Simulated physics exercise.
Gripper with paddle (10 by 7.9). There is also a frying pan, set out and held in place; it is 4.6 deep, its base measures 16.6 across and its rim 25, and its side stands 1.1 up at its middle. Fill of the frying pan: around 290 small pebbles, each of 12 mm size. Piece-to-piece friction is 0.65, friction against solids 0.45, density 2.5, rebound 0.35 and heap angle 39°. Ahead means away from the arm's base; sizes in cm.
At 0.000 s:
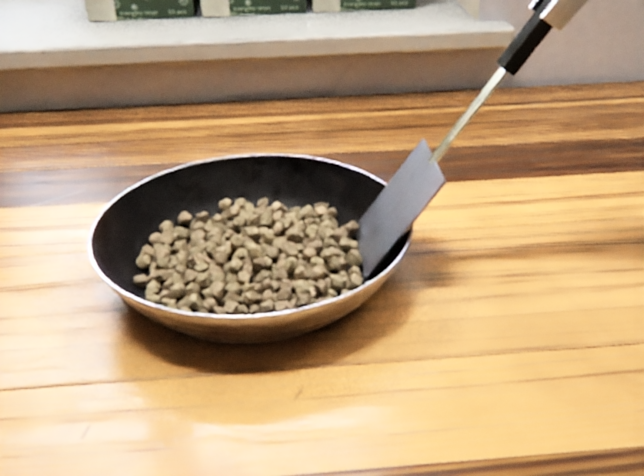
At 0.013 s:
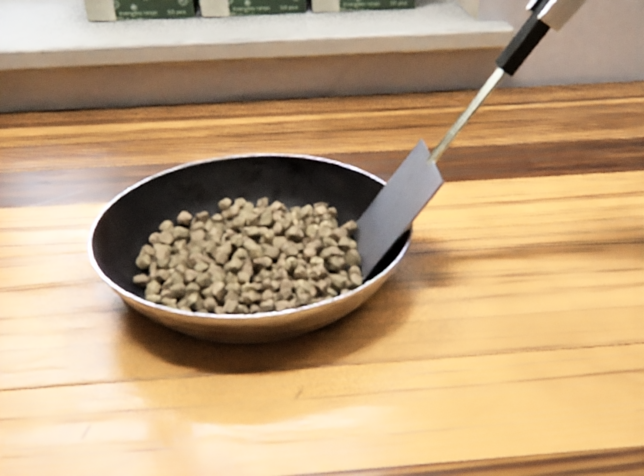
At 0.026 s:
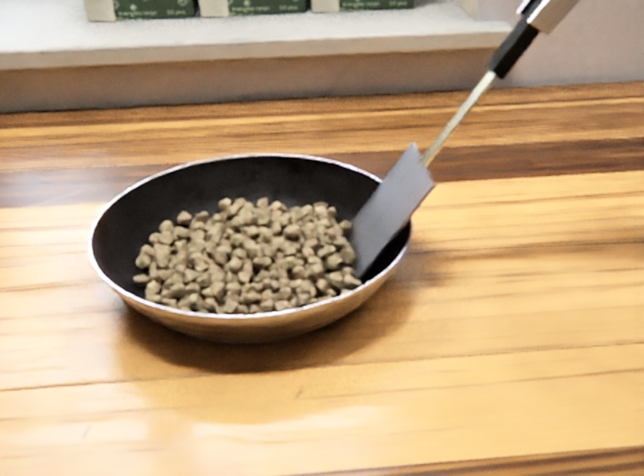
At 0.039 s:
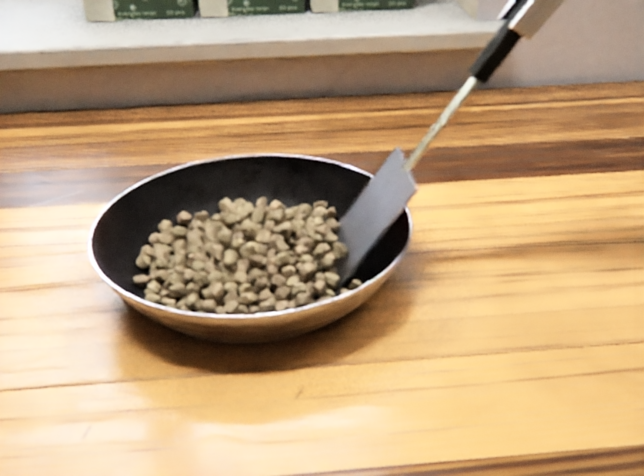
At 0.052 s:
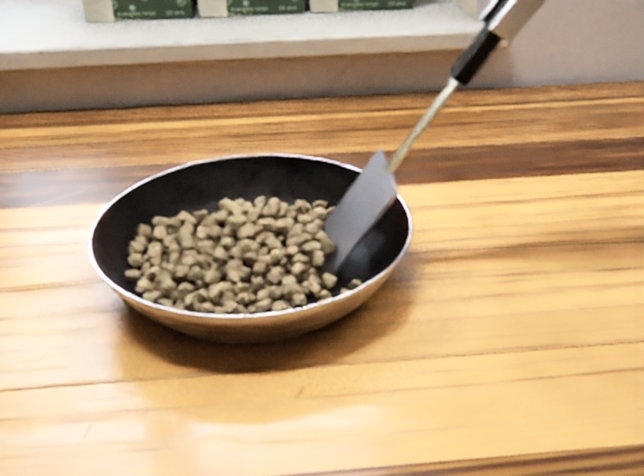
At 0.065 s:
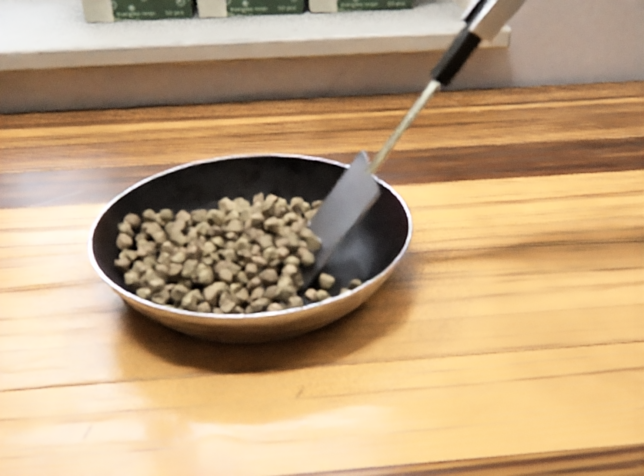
A grey paddle on a thin rod rested at the right side of a black frying pan, then swept left through the small brown pebbles, bunching them toward the left and leaving a few behind.
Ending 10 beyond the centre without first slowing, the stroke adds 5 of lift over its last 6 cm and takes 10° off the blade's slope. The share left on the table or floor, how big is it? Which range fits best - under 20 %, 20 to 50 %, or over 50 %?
The range that fits: 20 to 50 %.
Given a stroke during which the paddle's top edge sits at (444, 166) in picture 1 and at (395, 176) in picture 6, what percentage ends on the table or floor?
Off the vessel, on the table or floor: Some 25 percent.
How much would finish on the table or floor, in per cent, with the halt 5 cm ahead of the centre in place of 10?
Result: Approx. 5 %.
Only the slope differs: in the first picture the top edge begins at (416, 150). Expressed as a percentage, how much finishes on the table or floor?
Roughly 35 percent ends on the table or floor.
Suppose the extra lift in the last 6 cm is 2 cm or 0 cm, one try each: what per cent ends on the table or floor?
Result, in order: Approx. 40 % and 45 %.
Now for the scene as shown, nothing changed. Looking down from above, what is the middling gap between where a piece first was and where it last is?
Somewhere around 7 centimetres, I'd say.
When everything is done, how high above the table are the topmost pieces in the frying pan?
Near 5.0 centimetres high.
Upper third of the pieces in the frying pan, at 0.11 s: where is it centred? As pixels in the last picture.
Centre estimated at around (180, 244).
After 0.11 s, sloping 55°, highest piece 7 above the table; 292 in the frying pan, 1 on the blade or in flight.
After 0.15 s, sloping 52°, highest piece 9 above the table; 290 in the frying pan, 3 on the blade or in flight.
After 0.37 s, sloping 45°, highest piece 23 above the table; 204 in the frying pan, 37 on the table or floor, 52 on the blade or in flight.
After 1.42 s, sloping 45°, highest piece 5 above the table; 204 in the frying pan, 89 on the table or floor.
At rest, 204 in the frying pan, 89 on the table or floor. That is 30 % on the table or floor.
